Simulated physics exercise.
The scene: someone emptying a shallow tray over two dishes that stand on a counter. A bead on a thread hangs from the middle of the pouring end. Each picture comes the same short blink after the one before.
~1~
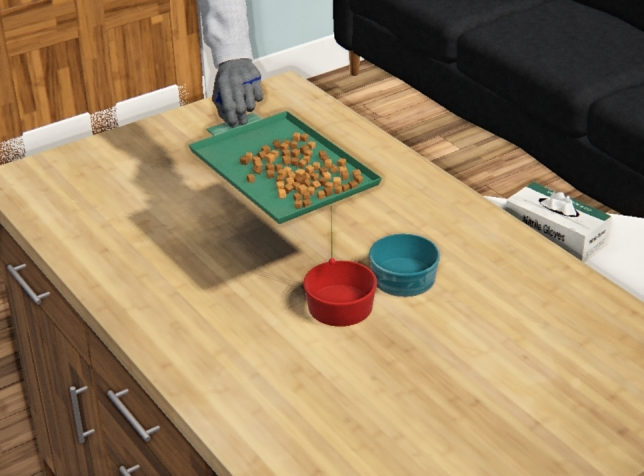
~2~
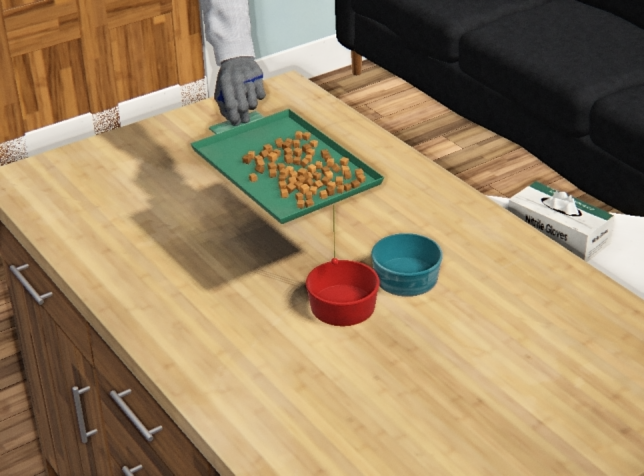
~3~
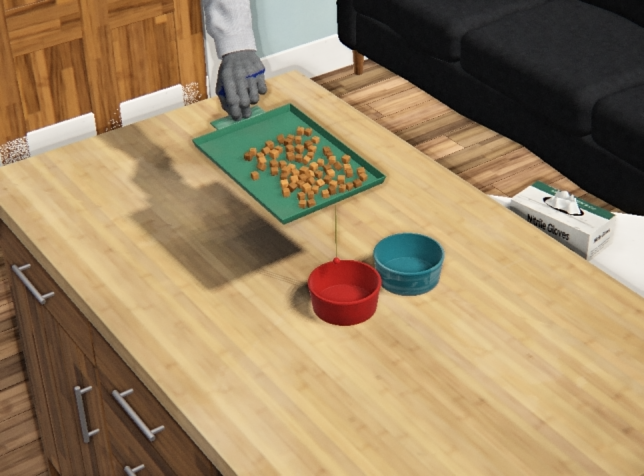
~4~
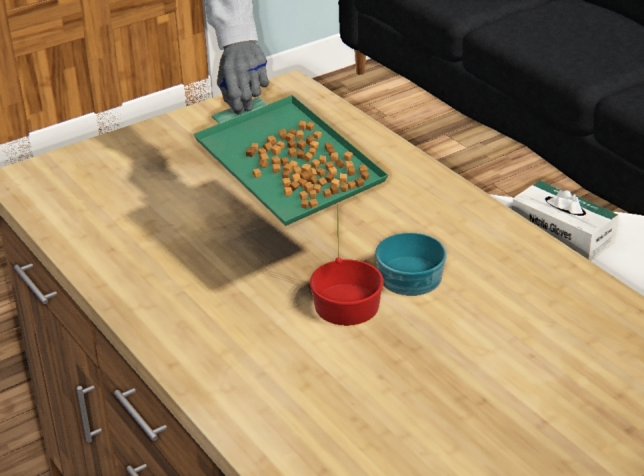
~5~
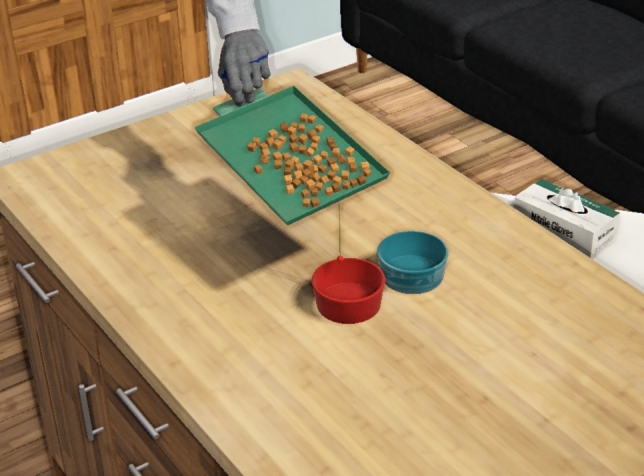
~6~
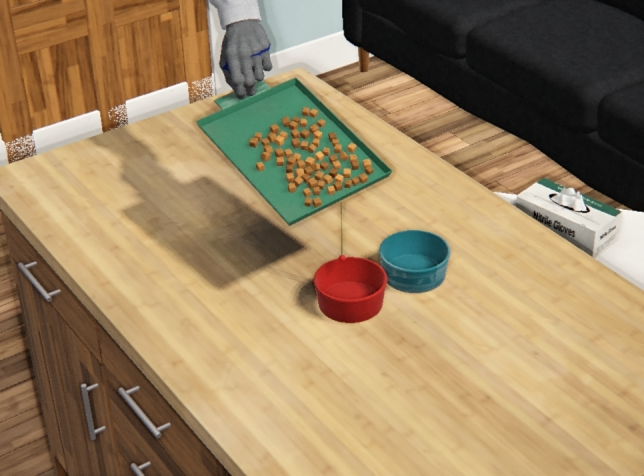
At the start, a gray-gloved hand holds a green tray of small brown cubes above a wooden counter, near a red dish and a teal one. The tray's handle end then rises slightly and its pouring edge tips a little toward the left corner, while the cubes stay on it.
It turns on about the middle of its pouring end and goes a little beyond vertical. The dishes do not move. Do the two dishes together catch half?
They take under half between them.
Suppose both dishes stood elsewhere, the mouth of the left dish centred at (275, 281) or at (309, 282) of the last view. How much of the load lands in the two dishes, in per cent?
First some 50, then 80 per cent.
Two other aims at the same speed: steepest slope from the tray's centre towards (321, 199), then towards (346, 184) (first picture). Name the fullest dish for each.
First the left dish, then the right one.
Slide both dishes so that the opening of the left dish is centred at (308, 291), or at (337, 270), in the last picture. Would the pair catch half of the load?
One: The larger part. Two: The smaller part.
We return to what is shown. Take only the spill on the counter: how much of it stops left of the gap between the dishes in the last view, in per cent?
About 100 per cent.
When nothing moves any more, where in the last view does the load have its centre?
Near (307, 315).
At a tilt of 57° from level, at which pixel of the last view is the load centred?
Roughly at (314, 185).
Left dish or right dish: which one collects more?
More ends in left.
Shortly afterwards, tray tipped steeply; the whole lot on the tray.
Next, tray tipped right over; the bulk on the tray; a little outside both; a little in the air.
Some moments later, tray tipped past a quarter turn; near a quarter in the left dish; the bulk outside both.
In the end, tray tipped past a quarter turn; near a quarter in the left dish; none at all in the right dish; the bulk outside both.
